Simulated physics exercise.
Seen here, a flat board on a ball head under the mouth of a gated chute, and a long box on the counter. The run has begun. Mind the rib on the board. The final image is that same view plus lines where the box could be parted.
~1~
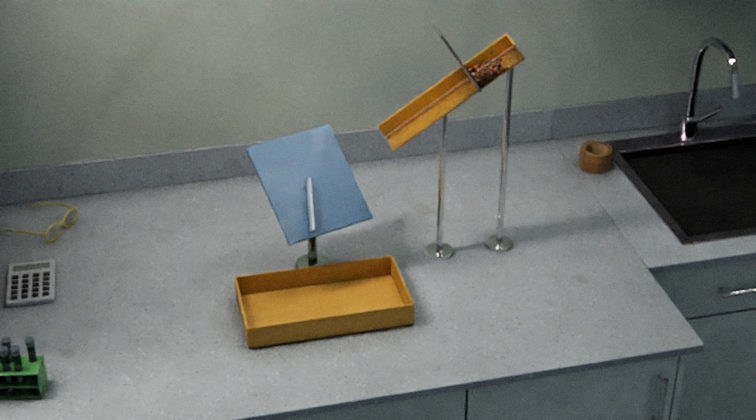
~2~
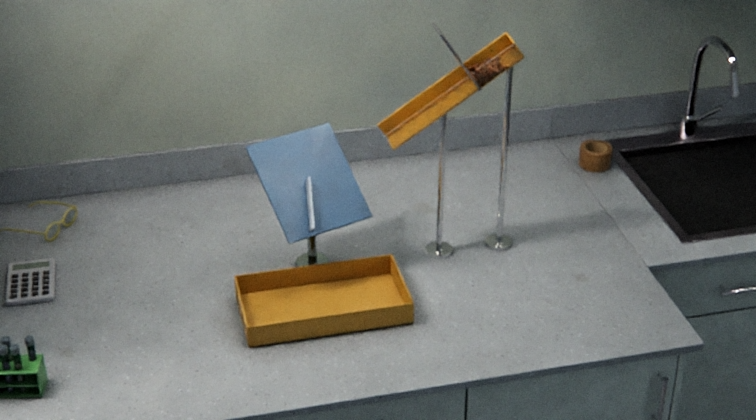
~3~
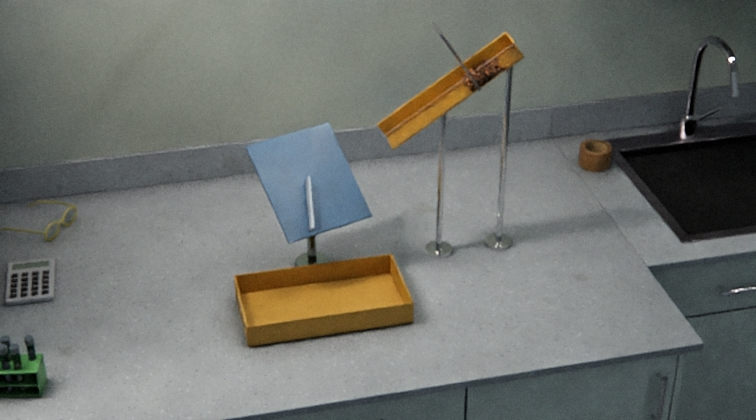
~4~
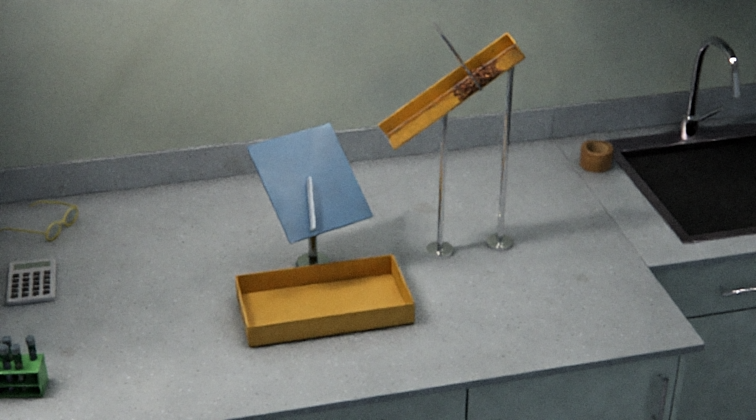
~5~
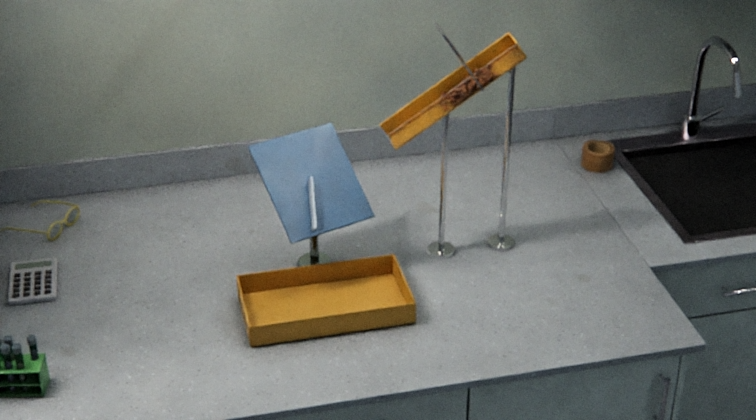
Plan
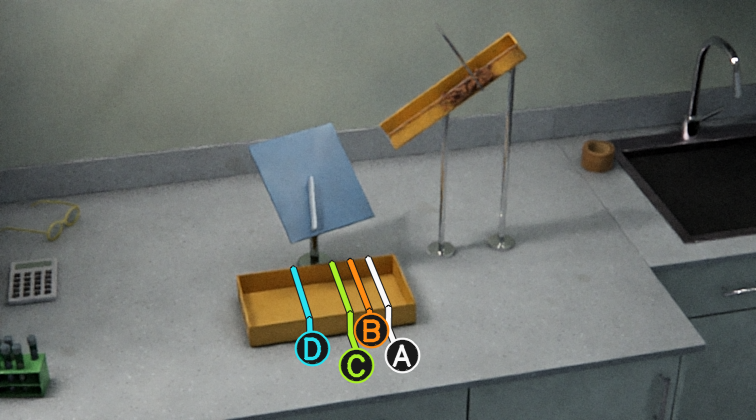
A long yellow tray sat on a grey counter beside a tilted blue board, and in a raised, sloping yellow chute a clump of small brown pieces slid a short way down to the left.
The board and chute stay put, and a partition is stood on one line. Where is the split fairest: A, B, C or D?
Use line C.
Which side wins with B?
Left.
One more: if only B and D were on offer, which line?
That would be B.
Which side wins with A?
Left.
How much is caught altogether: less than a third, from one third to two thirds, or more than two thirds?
It is more than two thirds.
On the marked copy, line A crosses the front rim at (388, 307); line B crosses the front rim at (369, 310); line C crosses the front rim at (350, 312); line D crosses the front rim at (309, 318).
If A is chosen, of what is caught, all but a few on the left of the divider, a small share on the right.
If B is chosen, of what is caught, the bulk on the left of the divider, close to a quarter on the right.
If C is chosen, of what is caught, close to two thirds on the left of the divider, close to a third on the right.
If D is chosen, of what is caught, none at all on the left of the divider, the whole lot on the right.
